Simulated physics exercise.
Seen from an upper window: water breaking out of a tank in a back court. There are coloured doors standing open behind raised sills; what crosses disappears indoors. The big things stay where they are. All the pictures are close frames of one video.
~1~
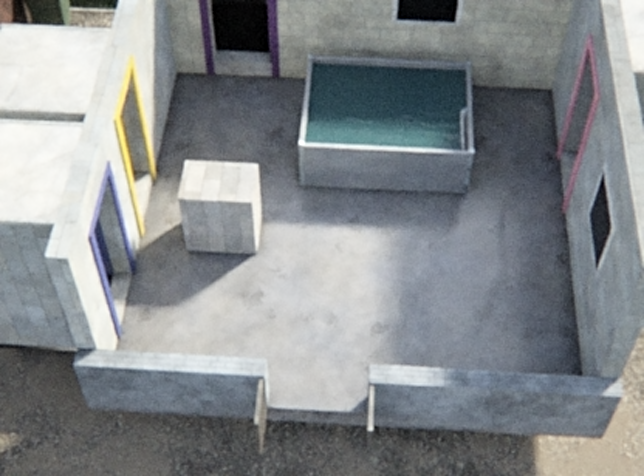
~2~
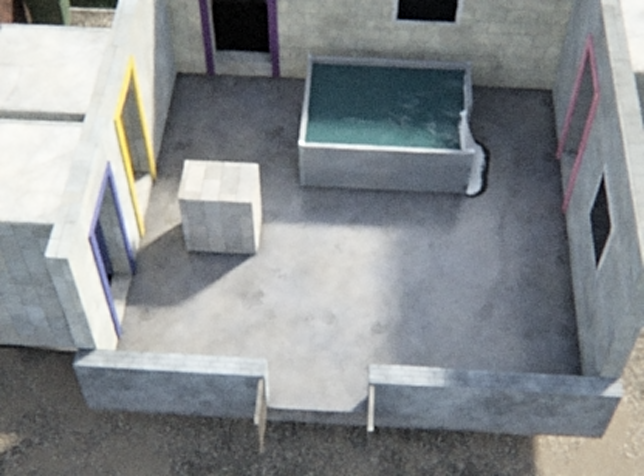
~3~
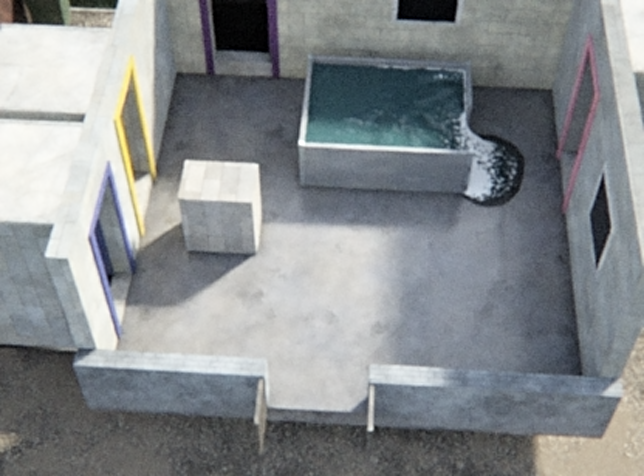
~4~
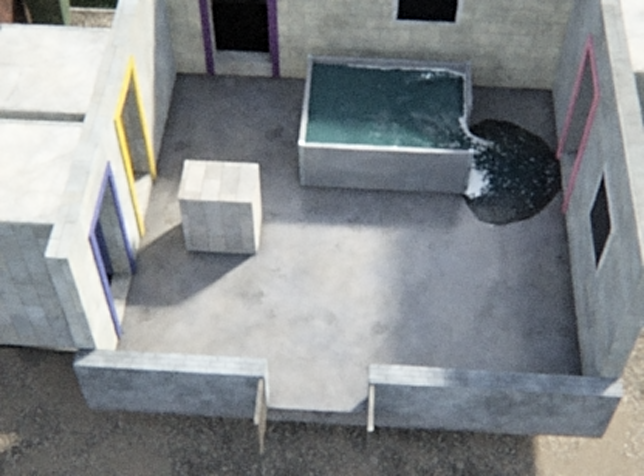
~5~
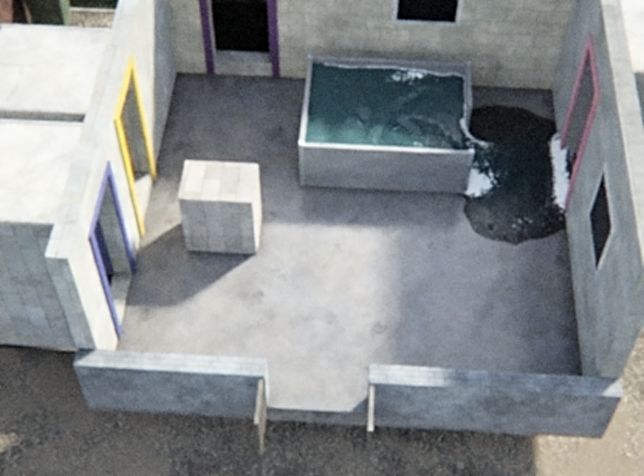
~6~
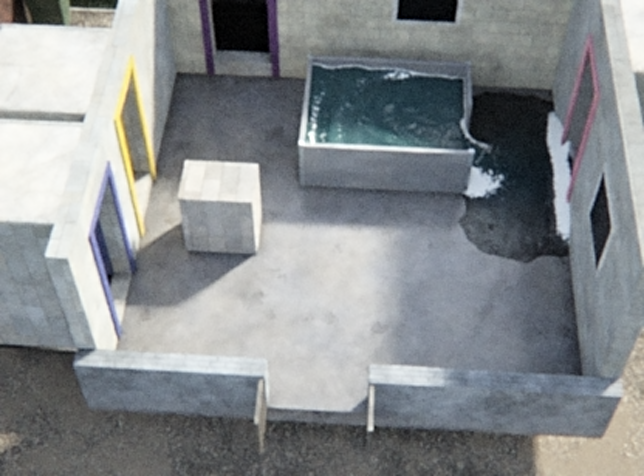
Water bursts from the right end of a raised grey tank of blue-green water, set near the back wall of a walled concrete court seen from high above. A pale block stands left of centre, with yellow- and blue-framed doorways on the left, a purple one behind and a pink one at right. The dark, foam-edged pool widens to the right wall, then spreads along it both ways, while the view stays still.
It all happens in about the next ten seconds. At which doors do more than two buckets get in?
Outcome: The yellow door will pass two buckets at most; the pink door will pass more than two buckets; the blue door will pass more than two buckets; the purple door will pass two buckets at most.
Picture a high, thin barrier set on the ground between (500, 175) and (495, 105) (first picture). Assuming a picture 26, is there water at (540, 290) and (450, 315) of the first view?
Soaked, soaked.
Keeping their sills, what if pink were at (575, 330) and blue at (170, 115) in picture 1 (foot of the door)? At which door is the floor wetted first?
The one in pink.
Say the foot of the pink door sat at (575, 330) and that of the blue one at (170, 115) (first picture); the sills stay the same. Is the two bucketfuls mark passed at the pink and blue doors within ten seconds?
Then: Pink stays under, blue takes more.
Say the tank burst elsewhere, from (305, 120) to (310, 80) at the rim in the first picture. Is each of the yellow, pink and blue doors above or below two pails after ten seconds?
The yellow door exceeds the limit, the pink door falls short and the blue door exceeds the limit.
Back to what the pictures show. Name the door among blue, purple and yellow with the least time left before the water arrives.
If you ask me, it's the purple one.
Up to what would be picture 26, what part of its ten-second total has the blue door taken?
Around 0 %.
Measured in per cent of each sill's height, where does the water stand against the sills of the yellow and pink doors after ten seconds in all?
I'd say around 50 and 60 in a hundred.
A moment on, water covers 15 % of the floor; the yellow door not reached, the pink door far over two buckets in, the blue door not reached, the purple door not reached.
Next, water covers 25 % of the floor; the yellow door not reached, the pink door far over two buckets in, the blue door not reached, the purple door not reached.
Then, water covers 45 % of the floor; the yellow door not reached, the pink door far over two buckets in, the blue door not reached, the purple door wet at the sill, nothing in.
Later, water covers 80 % of the floor; the yellow door wet at the sill, nothing in, the pink door far over two buckets in, the blue door under two buckets in, the purple door wet at the sill, nothing in.
In the end, water covers 95 % of the floor; the yellow door wet at the sill, nothing in, the pink door far over two buckets in, the blue door far over two buckets in, the purple door wet at the sill, nothing in.
